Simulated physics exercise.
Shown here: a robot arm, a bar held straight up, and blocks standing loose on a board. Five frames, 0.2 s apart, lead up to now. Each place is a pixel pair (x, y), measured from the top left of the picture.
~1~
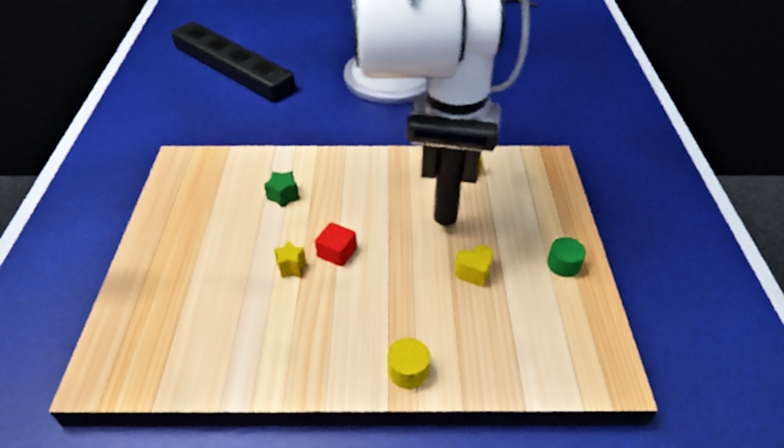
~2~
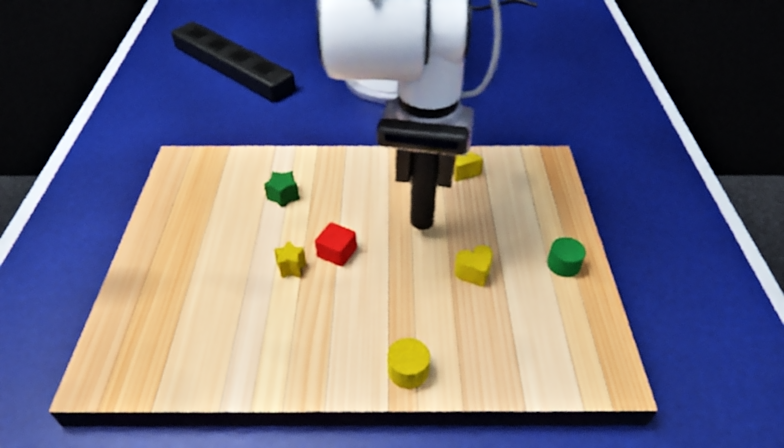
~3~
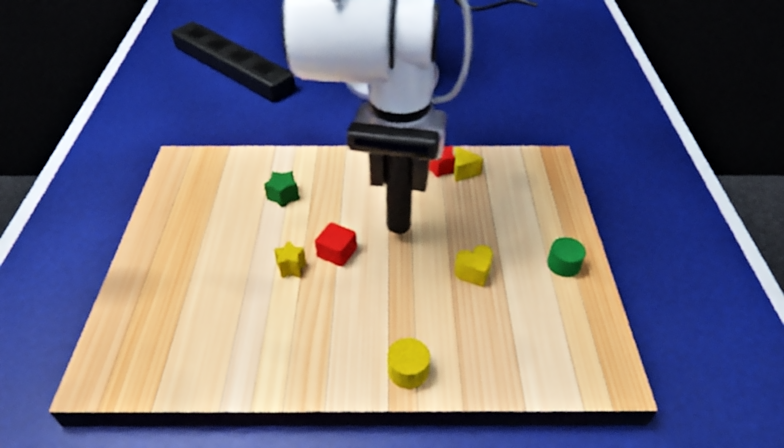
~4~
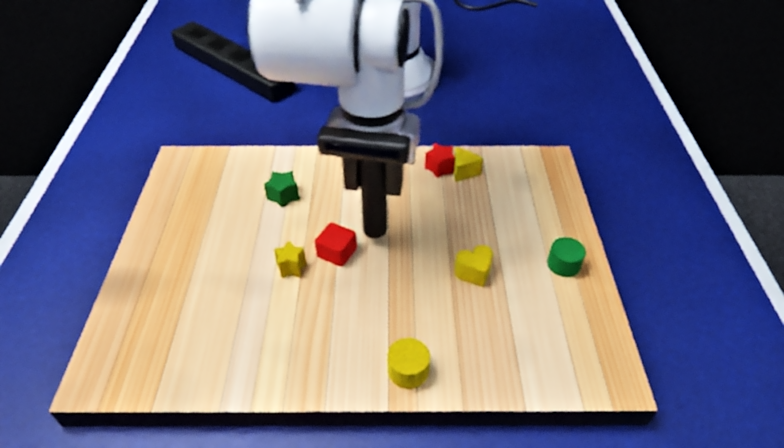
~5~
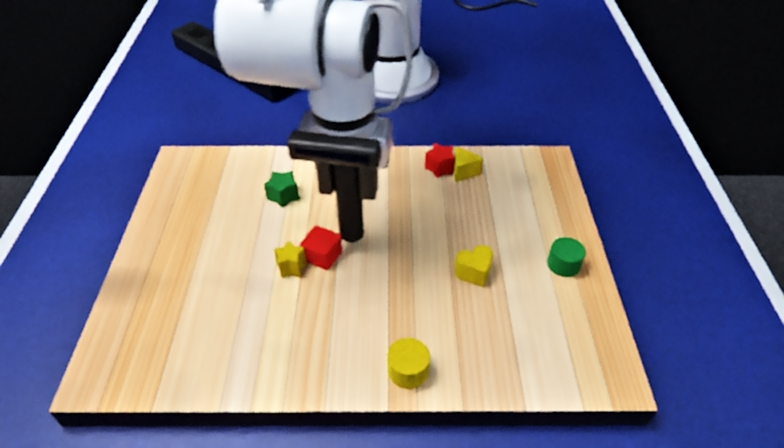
A robot arm moves a black bar left across the board and pushes the red block left.
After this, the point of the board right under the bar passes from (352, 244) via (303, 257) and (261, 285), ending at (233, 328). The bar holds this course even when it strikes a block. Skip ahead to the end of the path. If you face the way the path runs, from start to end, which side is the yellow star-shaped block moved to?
It moves right.
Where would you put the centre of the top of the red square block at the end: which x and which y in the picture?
It is at (217, 275).
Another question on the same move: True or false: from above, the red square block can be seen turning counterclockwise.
My answer: False.
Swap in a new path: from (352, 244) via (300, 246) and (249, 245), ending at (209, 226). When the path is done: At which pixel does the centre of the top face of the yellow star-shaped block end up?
The middle of the upper face of the yellow star-shaped block will lie at about (249, 280) in the picture.
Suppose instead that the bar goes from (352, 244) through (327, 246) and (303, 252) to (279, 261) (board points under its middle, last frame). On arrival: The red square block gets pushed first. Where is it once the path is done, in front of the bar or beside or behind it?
Held in front.
What follows on the original path. One third of the way, bar (301, 247); yellow star-shaped block (243, 271); red square block (267, 254).
Two thirds of the way, bar (258, 276); yellow star-shaped block (193, 288), turned 15° anticlockwise; red square block (224, 271), turned 40° clockwise.
At the end, bar (230, 319); yellow star-shaped block (185, 288), turned 45° anticlockwise; red square block (217, 275), turned 80° clockwise.
